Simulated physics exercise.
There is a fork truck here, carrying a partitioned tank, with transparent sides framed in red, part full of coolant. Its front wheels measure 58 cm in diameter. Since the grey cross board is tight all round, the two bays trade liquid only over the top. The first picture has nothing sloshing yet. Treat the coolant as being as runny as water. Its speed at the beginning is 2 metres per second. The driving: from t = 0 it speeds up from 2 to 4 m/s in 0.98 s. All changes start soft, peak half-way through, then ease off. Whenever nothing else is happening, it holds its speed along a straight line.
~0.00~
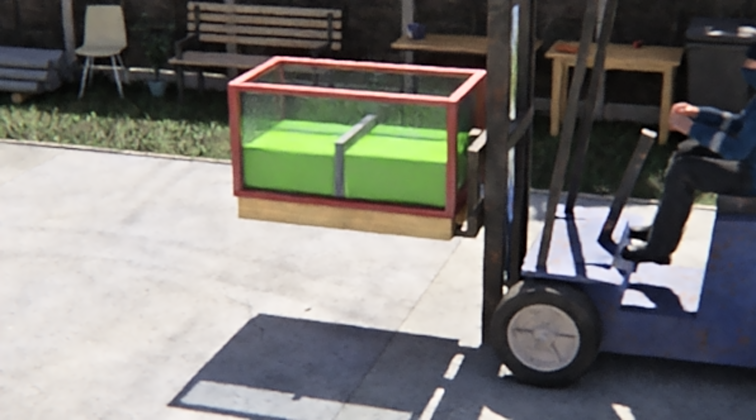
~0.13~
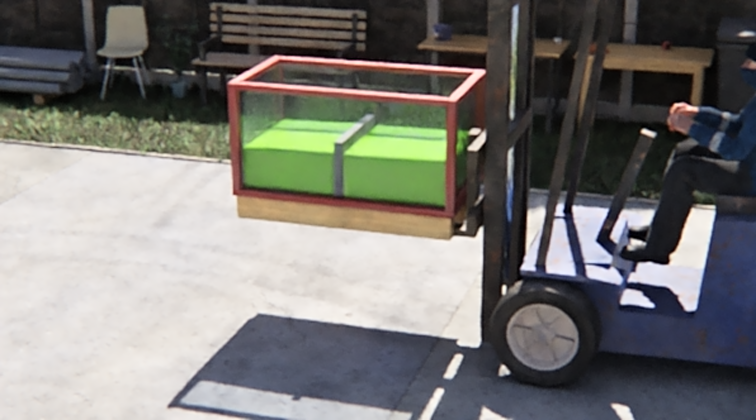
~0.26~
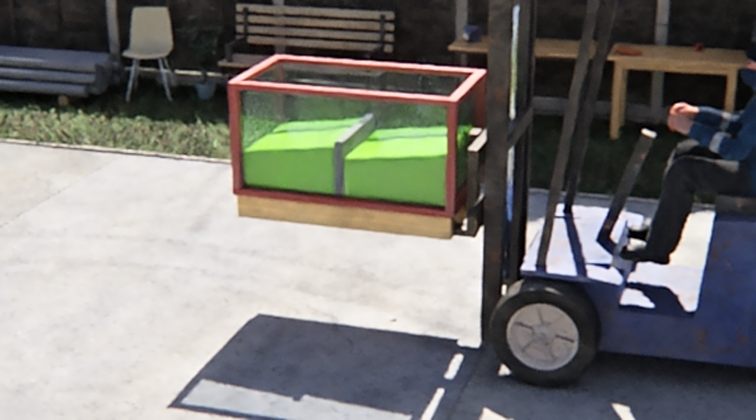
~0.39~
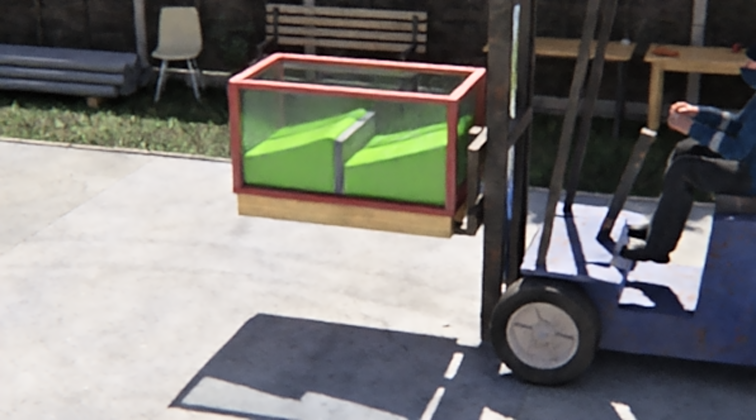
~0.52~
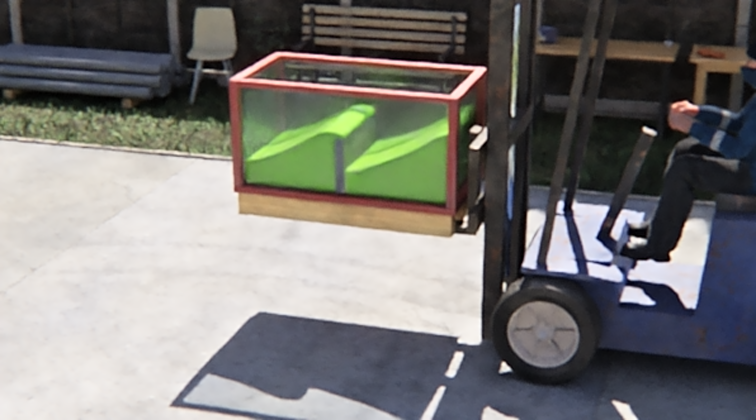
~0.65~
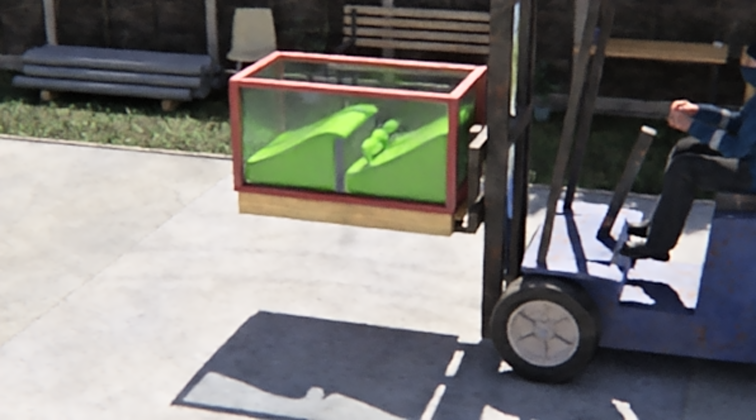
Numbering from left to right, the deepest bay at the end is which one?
I would say the second bay.
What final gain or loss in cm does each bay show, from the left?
1 cm down, 1 cm up.
After 0.95 s the bays hold 24, 27 cm, left to right.
After 1.45 s the bays hold 25, 27 cm, left to right.
After 1.95 s the bays hold 25, 27 cm, left to right.
After 3.96 s the bays hold 25, 27 cm, left to right.
